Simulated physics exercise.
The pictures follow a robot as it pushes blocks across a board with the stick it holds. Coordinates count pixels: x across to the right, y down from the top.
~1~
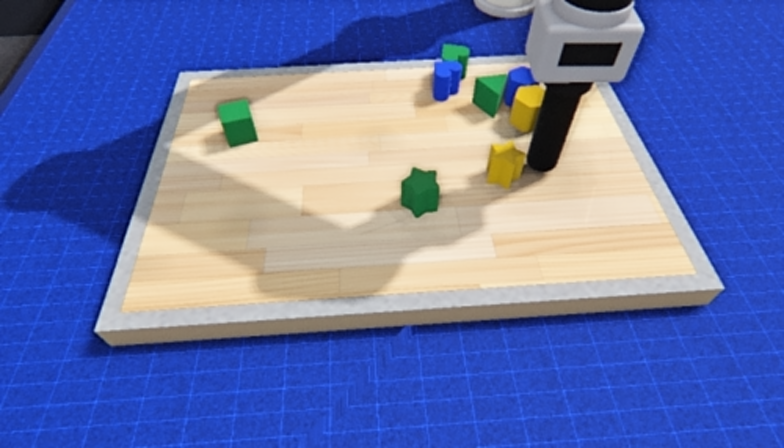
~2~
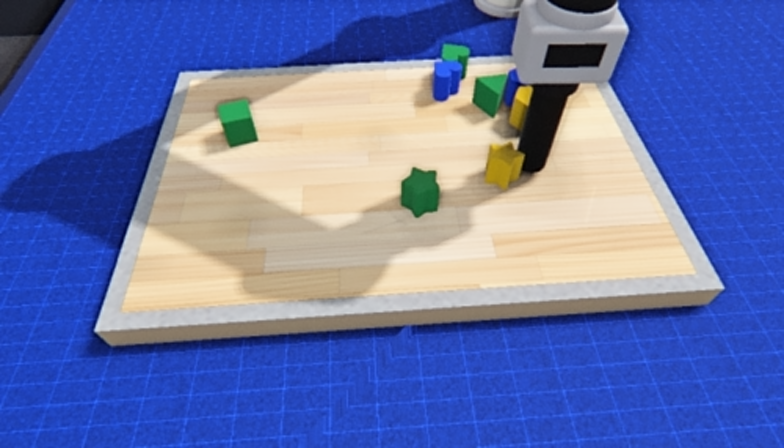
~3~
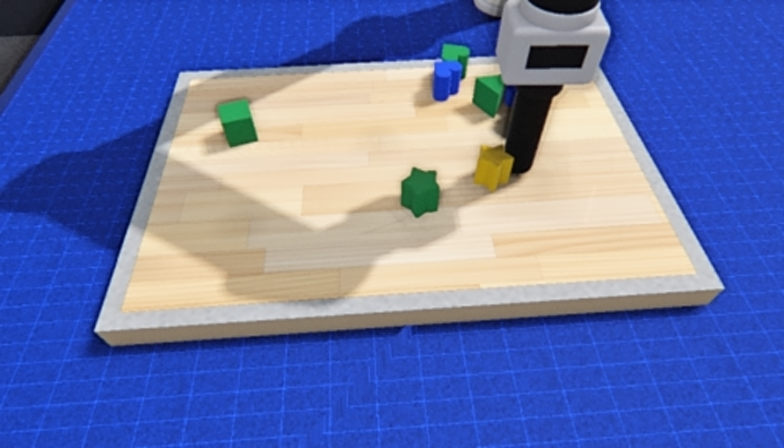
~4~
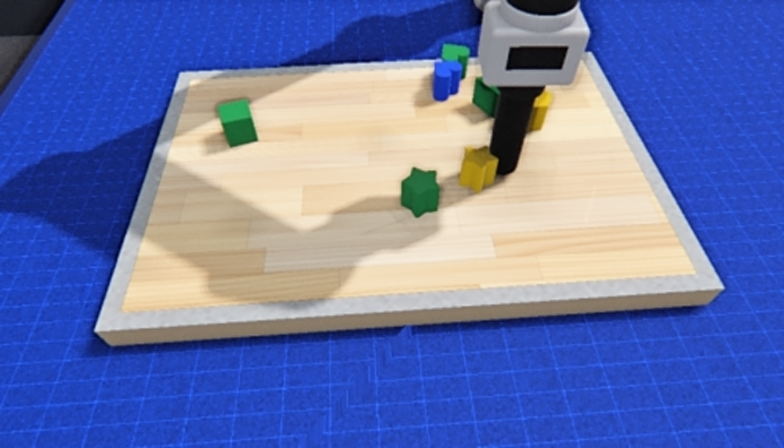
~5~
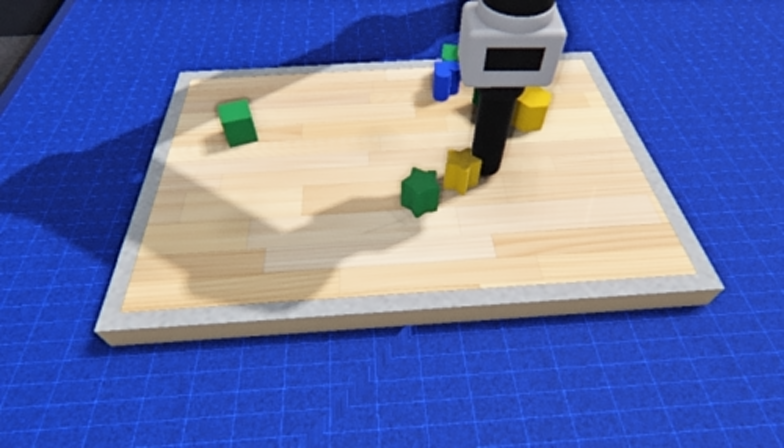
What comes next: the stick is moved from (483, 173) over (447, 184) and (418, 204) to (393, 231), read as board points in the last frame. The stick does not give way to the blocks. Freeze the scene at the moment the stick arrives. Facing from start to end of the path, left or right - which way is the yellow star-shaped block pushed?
Its sideways move is to the right.
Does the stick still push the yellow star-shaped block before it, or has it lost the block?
Lost on the way.
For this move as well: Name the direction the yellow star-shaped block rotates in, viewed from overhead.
It goes round the way clock hands do.
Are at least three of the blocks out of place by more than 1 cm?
That would be a no.
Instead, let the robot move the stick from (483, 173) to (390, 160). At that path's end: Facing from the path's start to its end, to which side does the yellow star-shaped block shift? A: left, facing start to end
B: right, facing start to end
Choice A: Left, facing start to end.
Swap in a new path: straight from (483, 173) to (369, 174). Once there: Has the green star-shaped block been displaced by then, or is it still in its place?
At the end of the path, it will have moved.
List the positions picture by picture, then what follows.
The first frame shows stick's lower end at (541, 162); green star-shaped block at (422, 179); yellow star-shaped block at (507, 152).
The second frame shows stick at (530, 163); yellow star-shaped block at (506, 152).
The third frame shows stick at (516, 164); yellow star-shaped block at (495, 154).
The fourth frame shows stick at (501, 165); yellow star-shaped block at (479, 155).
The fifth frame shows stick at (484, 166); green star-shaped block at (422, 179); yellow star-shaped block at (463, 158).
The first path, step by step. One third of the way, stick at (448, 177); green star-shaped block at (406, 189); yellow star-shaped block at (423, 168).
Two thirds of the way, stick at (418, 198); green star-shaped block at (377, 209), turned 60° anticlockwise; yellow star-shaped block at (388, 184), turned 20° clockwise.
At the end, stick at (393, 224); green star-shaped block at (360, 218), turned 95° anticlockwise; yellow star-shaped block at (370, 189), turned 70° clockwise.
